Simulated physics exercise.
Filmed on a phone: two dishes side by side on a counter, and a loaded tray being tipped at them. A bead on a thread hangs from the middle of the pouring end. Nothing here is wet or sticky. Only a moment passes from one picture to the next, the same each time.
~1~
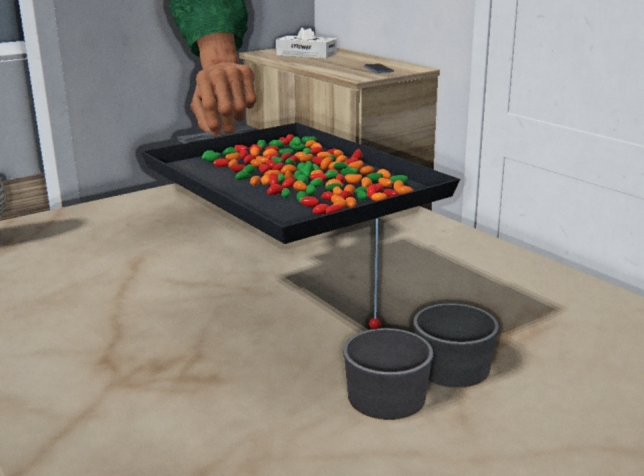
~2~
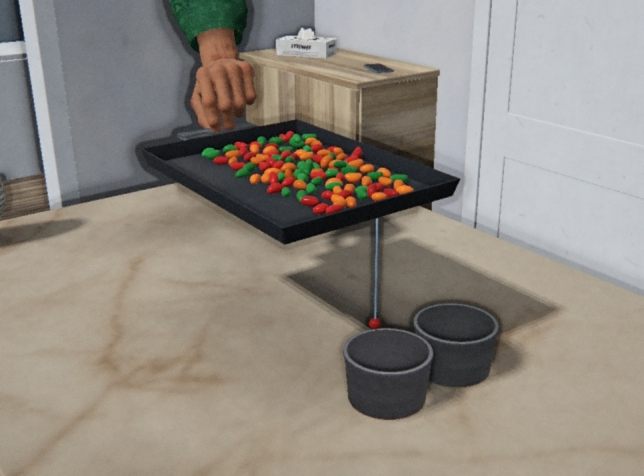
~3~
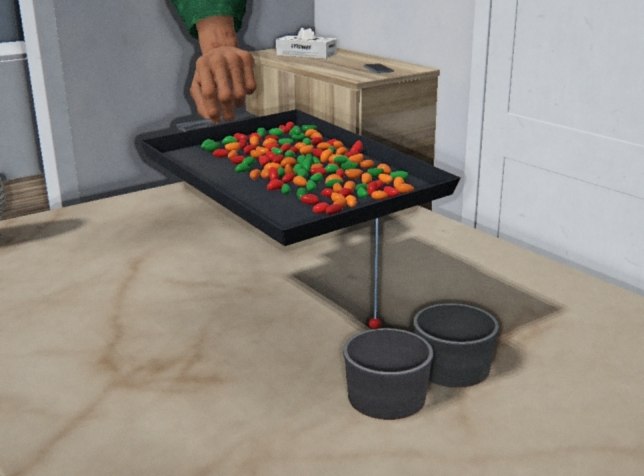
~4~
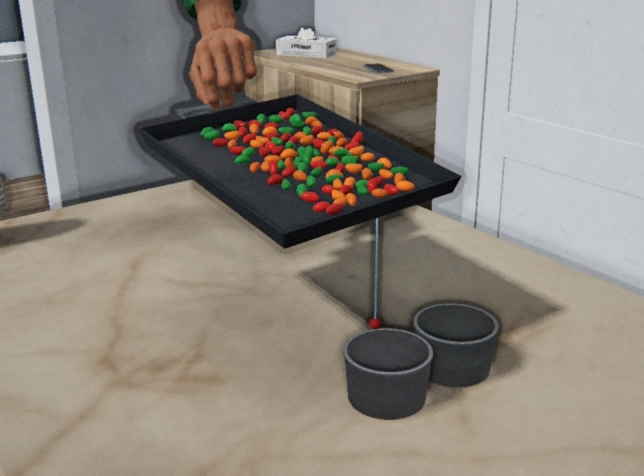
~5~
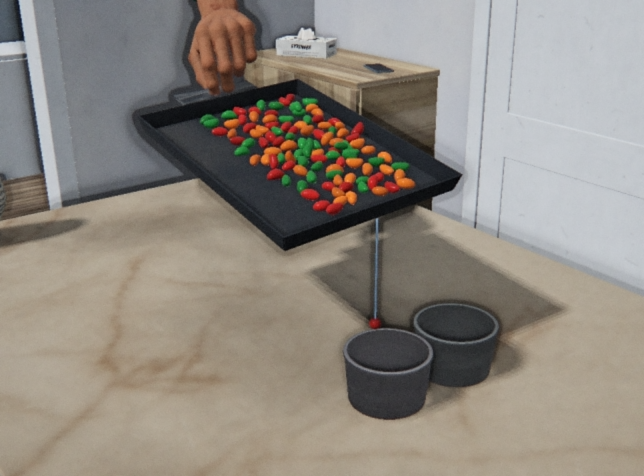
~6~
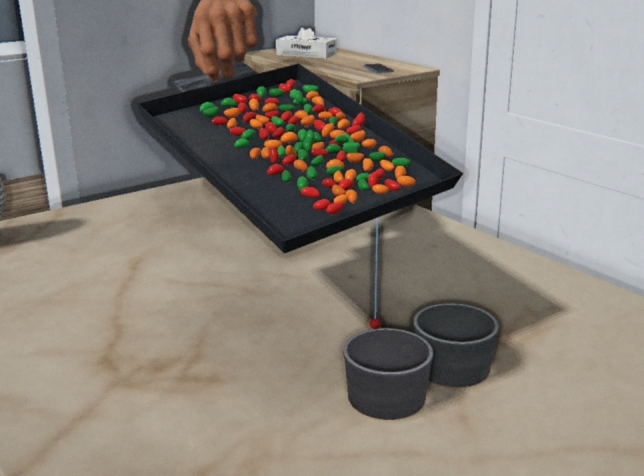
A hand behind a black tray of red, orange and green jelly beans stayed still at first, then rose as the tray's back end lifted, slanting it toward two dark dishes on the counter.
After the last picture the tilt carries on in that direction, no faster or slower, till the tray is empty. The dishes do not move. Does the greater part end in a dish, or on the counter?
They take less than half between them.
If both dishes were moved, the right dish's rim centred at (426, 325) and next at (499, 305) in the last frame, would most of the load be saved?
At the first place under half, at the second less than half.
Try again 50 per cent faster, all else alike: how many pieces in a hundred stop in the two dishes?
It comes to 10 per cent or so.
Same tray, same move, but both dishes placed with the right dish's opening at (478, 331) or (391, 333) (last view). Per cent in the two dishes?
Near 20 % and 30 %.
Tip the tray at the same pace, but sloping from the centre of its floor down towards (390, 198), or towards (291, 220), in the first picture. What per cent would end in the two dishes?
In turn 80 and 10 in a hundred.
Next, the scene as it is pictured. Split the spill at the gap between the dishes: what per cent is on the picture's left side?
Near 80 %.
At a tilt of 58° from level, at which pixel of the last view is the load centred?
At about (332, 191).
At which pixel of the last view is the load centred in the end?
Roughly at (342, 435).
Shortly afterwards, tray tipped steeply; all but a few on the tray; a little in the air.
Next, tray tipped right over; the bulk on the tray; near a quarter outside both.
Some moments later, tray tipped past a quarter turn; a little in the left dish; the bulk outside both.
In the end, tray tipped past a quarter turn; a little in the left dish; none at all in the right dish; the bulk outside both.
